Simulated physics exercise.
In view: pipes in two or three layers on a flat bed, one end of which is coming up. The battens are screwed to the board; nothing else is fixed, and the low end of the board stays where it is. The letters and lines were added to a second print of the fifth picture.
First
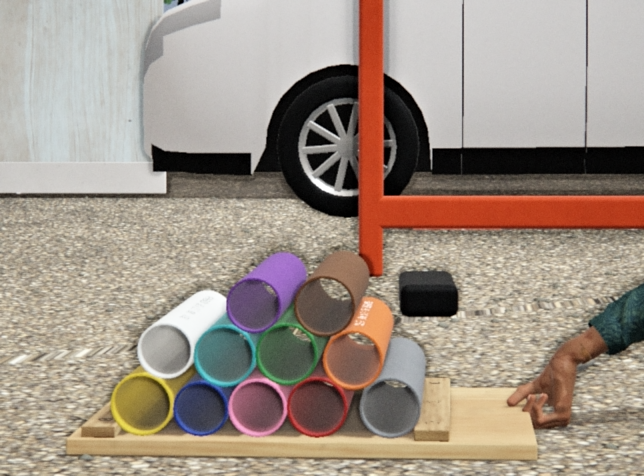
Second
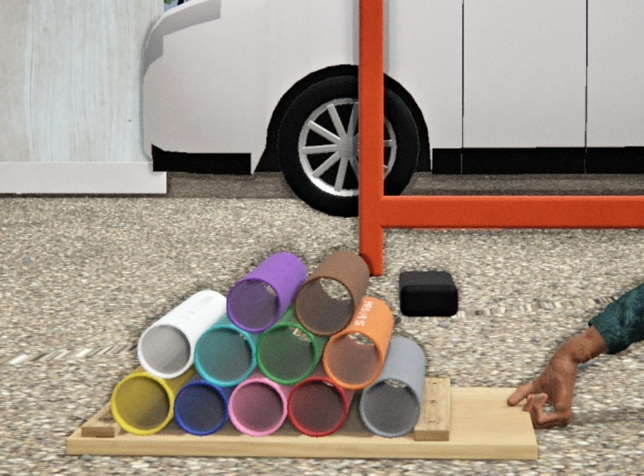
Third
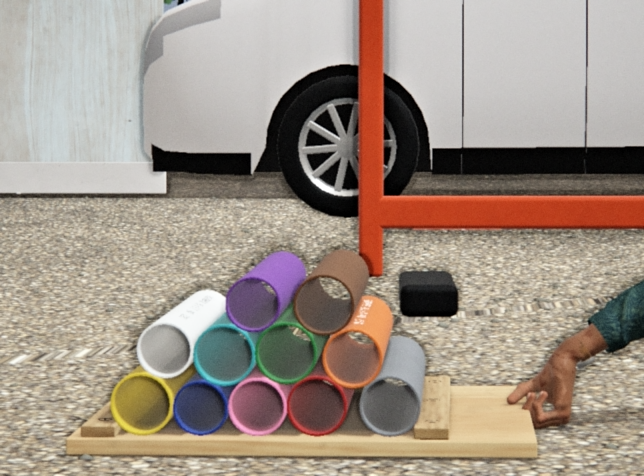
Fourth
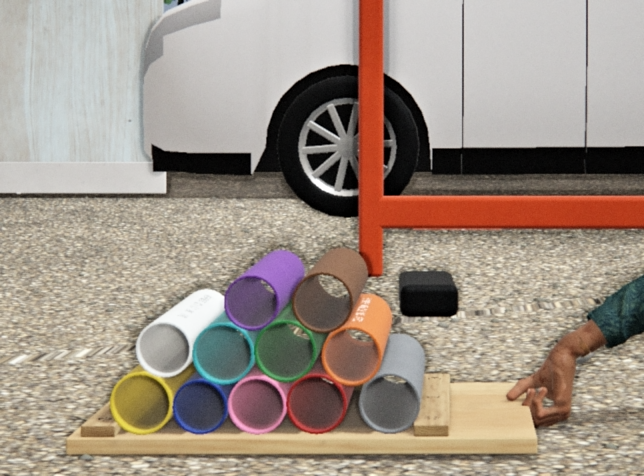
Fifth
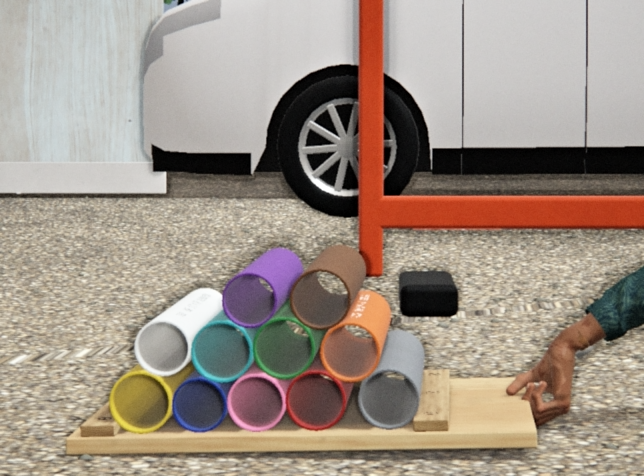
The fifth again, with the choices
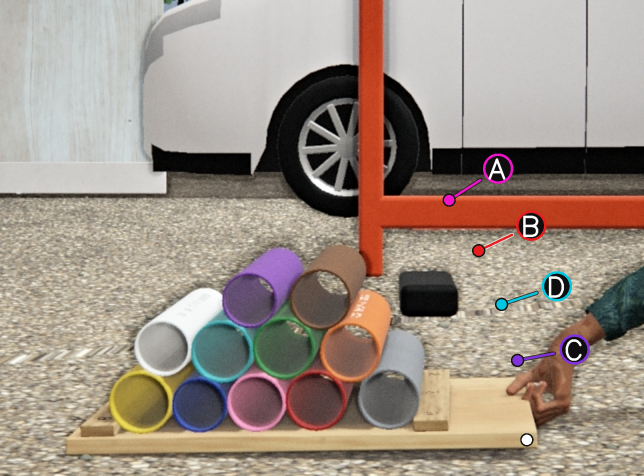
A wooden board stacked with coloured pipes rises very slightly at its right end, where a hand grips it, on speckled ground seen from a fixed, near-level side view. Yellow, blue, pink, red and grey pipes line the bottom, with white, teal, green and orange above and purple and brown on top. The pipes shift slightly leftward with the board, before an orange-red frame and white vehicle.
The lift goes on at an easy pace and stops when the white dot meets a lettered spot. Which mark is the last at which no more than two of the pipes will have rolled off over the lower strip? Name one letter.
Mark D is as high as it can go.
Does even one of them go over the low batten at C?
No.
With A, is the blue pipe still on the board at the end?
No.
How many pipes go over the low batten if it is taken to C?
With C, none.
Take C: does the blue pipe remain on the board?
Yes, with C.
On the marked copy, A at (449, 200); B at (479, 250); C at (517, 360); D at (501, 304); the white dot at (527, 440).
Following D. Soon after the start, board at 14°.
Later, board at 19°.
In the end, board at 19°, none over the low batten.
As for the rest, A eleven over the low batten; B eleven over the low batten; C none over the low batten.
